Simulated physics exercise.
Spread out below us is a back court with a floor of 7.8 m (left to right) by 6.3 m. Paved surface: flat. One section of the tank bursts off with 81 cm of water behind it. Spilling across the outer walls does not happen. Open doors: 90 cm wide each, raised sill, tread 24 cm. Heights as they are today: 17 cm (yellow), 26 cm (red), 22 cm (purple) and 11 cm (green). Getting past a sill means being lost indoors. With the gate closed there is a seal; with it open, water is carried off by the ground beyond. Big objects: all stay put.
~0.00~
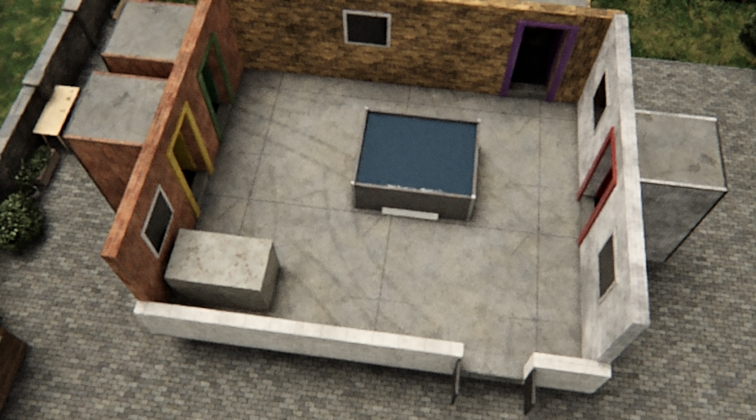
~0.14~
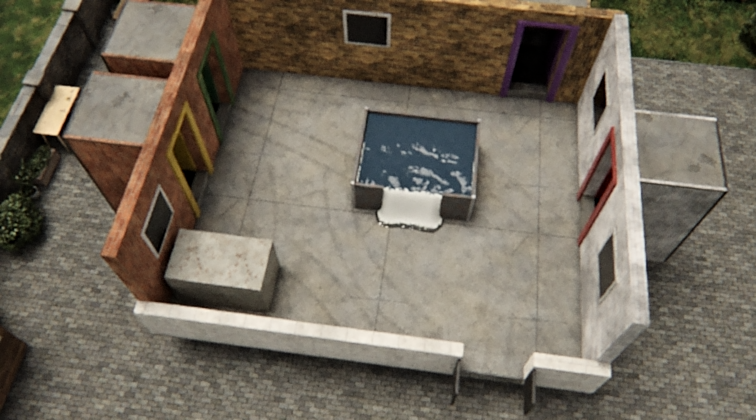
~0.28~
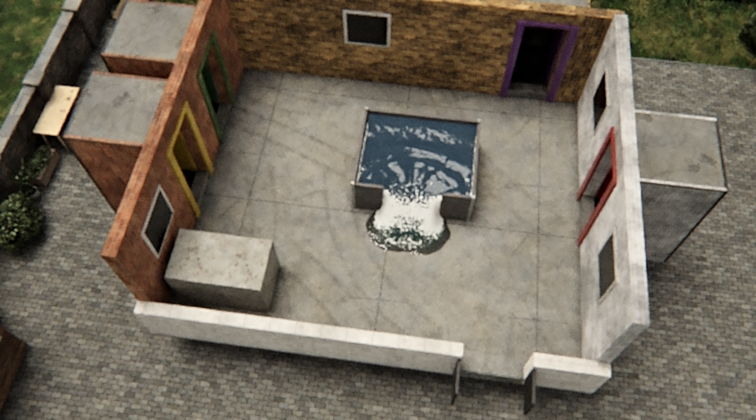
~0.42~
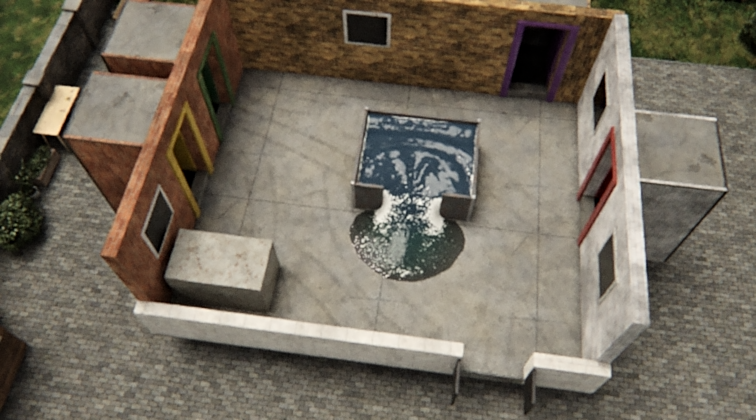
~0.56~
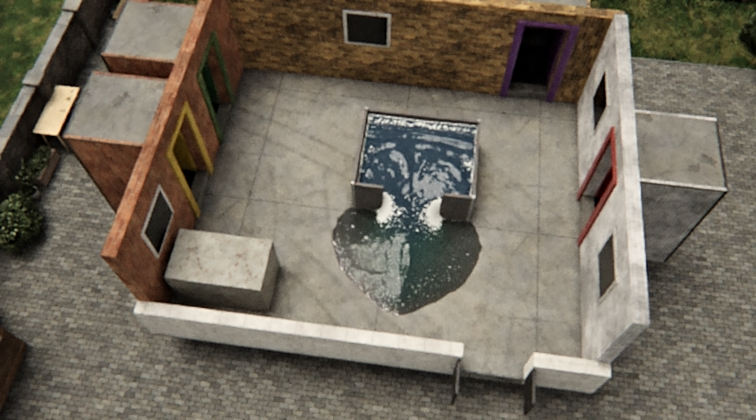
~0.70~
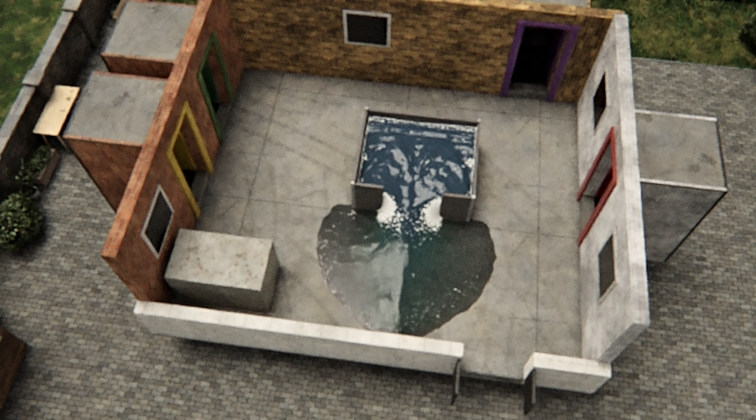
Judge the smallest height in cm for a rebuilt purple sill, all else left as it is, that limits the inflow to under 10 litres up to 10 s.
Roughly 6.5 cm at the least.
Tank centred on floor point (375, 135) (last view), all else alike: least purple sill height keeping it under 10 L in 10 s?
Close to 7.5 cm would do it.
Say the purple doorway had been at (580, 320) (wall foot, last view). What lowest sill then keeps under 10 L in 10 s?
16 cm.
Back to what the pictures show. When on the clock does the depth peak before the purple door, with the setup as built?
I'd say near 8.5 seconds.
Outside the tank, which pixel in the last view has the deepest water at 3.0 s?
Look close to (175, 319).
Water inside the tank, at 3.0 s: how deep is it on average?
Roughly 34 cm.
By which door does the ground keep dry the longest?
It's the purple door.
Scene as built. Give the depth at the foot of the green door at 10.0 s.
About 9.0 centimetres.
After 1.4 s water covers 25 % of the floor, deepest (41 cm) near (409, 222); it has not reached the purple door.
After 3.0 s water covers 35 % of the floor, deepest (44 cm) near (175, 319); it has not reached the purple door.
After 10.0 s water covers 95 % of the floor, deepest (12 cm) near (420, 137); 8 cm at the purple door, 0 litres in over its 22 cm sill.
At the purple door as built, the water arrived by 5.6 s and peaked near 9 cm at 8.6 s.
With a sill of 5.5 cm, 21 litres would have come in within the 10 s; with 7.5 cm, 4 litres. So under 10 litres takes about 6.5 cm.
